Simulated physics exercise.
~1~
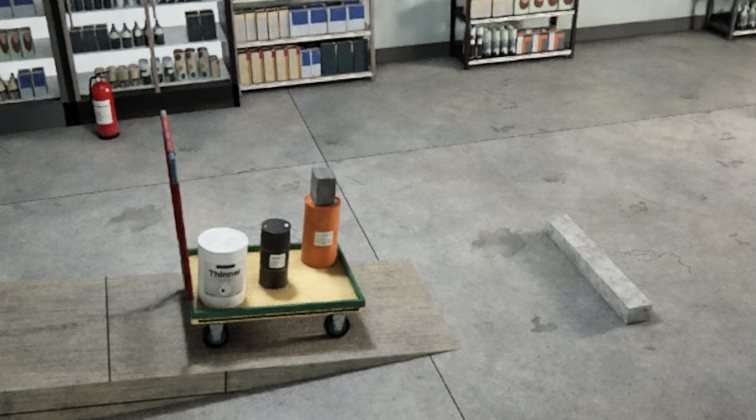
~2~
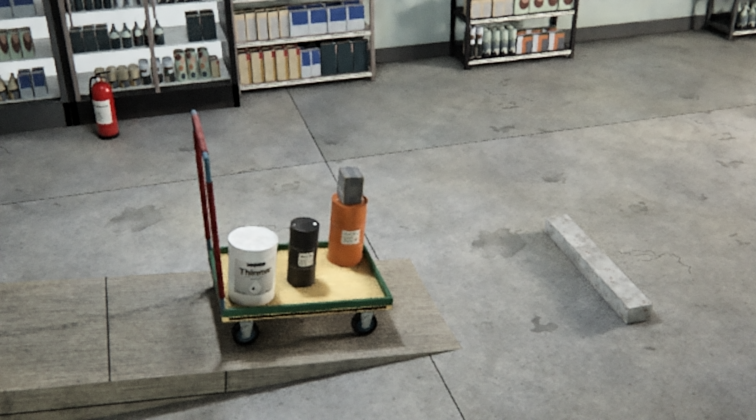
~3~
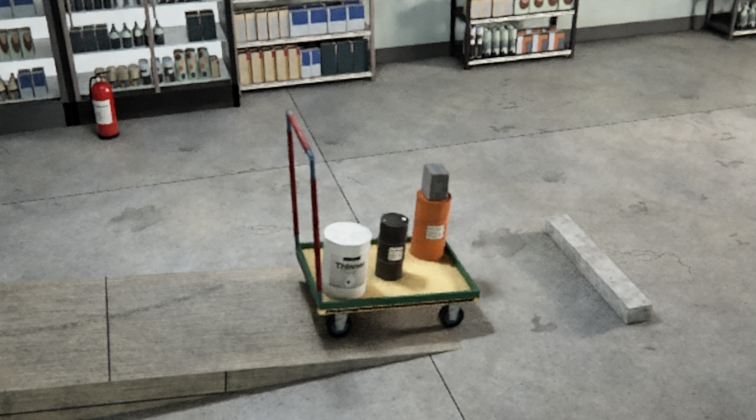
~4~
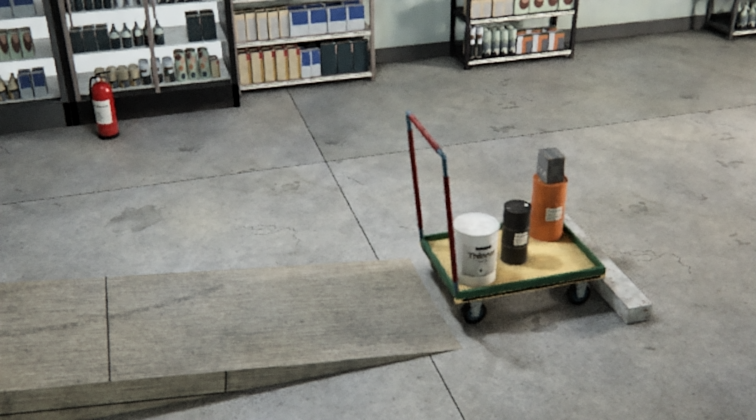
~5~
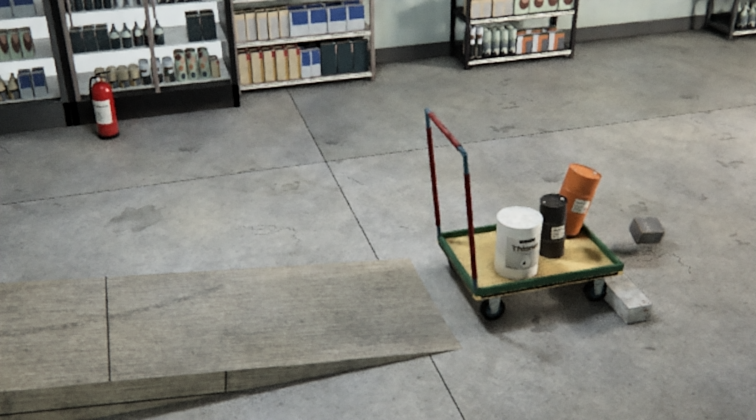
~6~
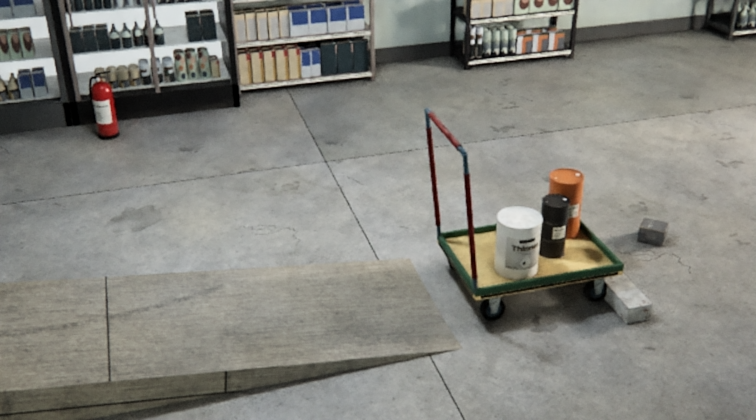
A flat trolley with a green rim, yellow deck and red handle stands on a low ramp at left, seen from above by a still camera in a grey-floored storeroom with stocked shelves behind. It carries a white pail, a black canister and an orange canister with a grey box on top. The trolley rolls right, down onto the level floor, and stops at a pale kerb. The grey box flies off beyond the kerb while the orange canister tilts. Finally the canister settles upright beside the pail and black canister, and the box lies on the floor.
